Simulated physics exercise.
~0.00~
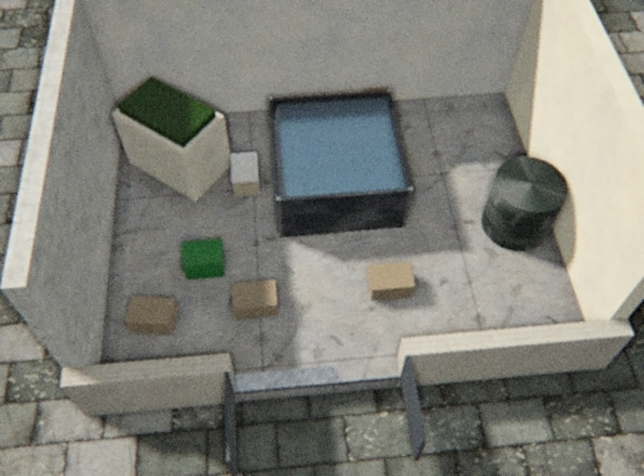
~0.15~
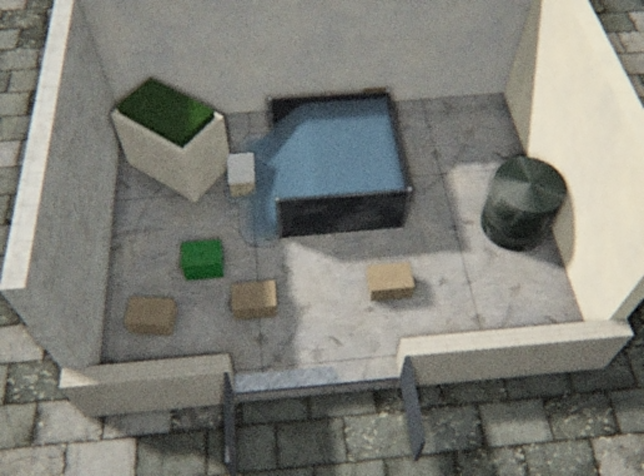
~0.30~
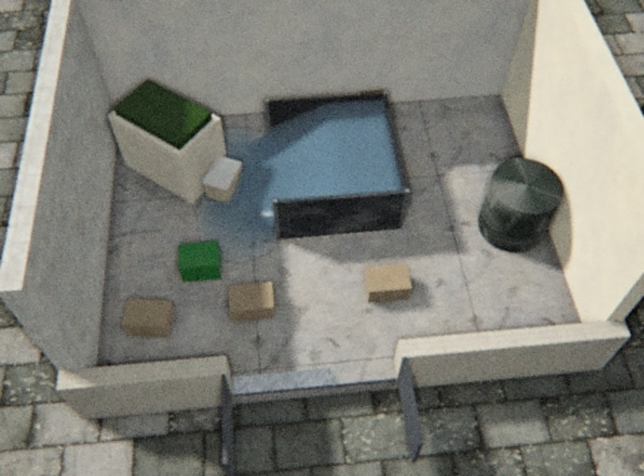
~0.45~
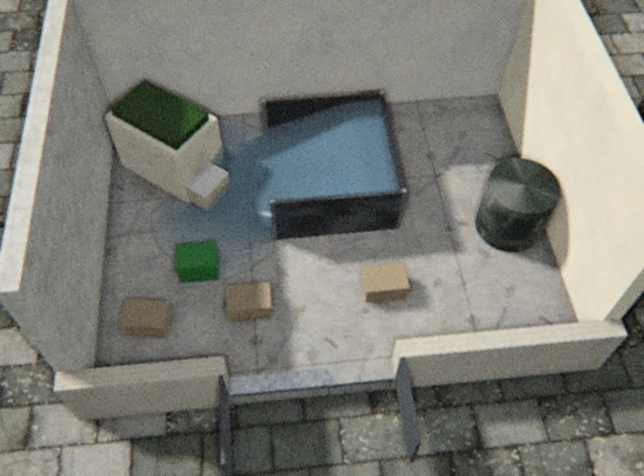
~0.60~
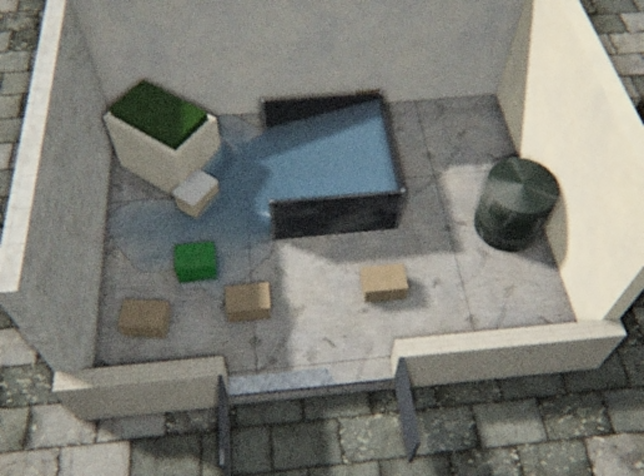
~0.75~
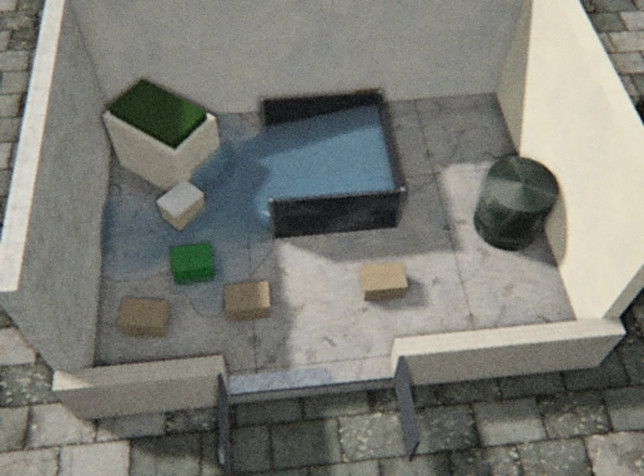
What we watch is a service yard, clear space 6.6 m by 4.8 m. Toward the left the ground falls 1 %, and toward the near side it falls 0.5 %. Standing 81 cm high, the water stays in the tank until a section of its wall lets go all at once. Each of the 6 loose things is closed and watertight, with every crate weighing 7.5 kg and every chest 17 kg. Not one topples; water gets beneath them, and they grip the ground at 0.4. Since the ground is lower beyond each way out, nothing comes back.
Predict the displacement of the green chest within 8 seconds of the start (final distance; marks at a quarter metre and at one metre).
By the end, the green chest is taken a long way.
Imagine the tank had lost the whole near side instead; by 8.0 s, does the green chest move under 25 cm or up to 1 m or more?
So the green chest keeps its position.
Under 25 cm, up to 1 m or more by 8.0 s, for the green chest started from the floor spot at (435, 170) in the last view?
Short answer: It hardly moves.
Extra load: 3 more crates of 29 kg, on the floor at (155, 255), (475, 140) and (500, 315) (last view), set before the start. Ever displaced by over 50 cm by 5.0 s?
In sequence: Goes beyond; stays within; stays within.
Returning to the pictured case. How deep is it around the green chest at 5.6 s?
Depth approx. 5 cm.
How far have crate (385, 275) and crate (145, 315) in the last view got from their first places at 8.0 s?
First 150 cm, then 500 cm.
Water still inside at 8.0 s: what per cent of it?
Remaining: Approx. 82 per cent.
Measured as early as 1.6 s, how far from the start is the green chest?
By then it has shifted roughly 120 cm.
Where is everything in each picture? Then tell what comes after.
The first picture shows the green chest at (202, 252), on the bottom; 3.4 m2 under water; 0 of 6 have shifted.
The second picture shows the green chest at (201, 253) rests on the ground; 4.5 m2 under water; 0 of 6 have shifted.
The third picture shows the green chest at (198, 254) rests on the ground; water covers 5.9 m2; 1 of 6 have shifted.
The fourth picture shows the green chest at (196, 255), on the bottom; water covers 7.1 m2; 1 of 6 have shifted.
The fifth picture shows the green chest at (195, 255) rests on the ground; 8.5 m2 under water; 1 of 6 have shifted.
The sixth picture shows the green chest at (192, 257) rests on the ground, 6 cm from its start; 9.4 m2 under water; 2 of 6 have shifted.
After 1.6 s the green chest is near (133, 320), 1.3 m from its start, afloat; 0 of 6 are out; 2 afloat.
After 3.6 s the green chest is near (226, 277), 0.7 m from its start, afloat; 0 of 6 are out; 2 afloat.
After 5.6 s the green chest is near (363, 280), 2.4 m from its start, aground; 0 of 6 are out; 5 afloat.
After 8.0 s the green chest is near (389, 280), 2.7 m from its start, aground; 0 of 6 are out; 4 afloat.
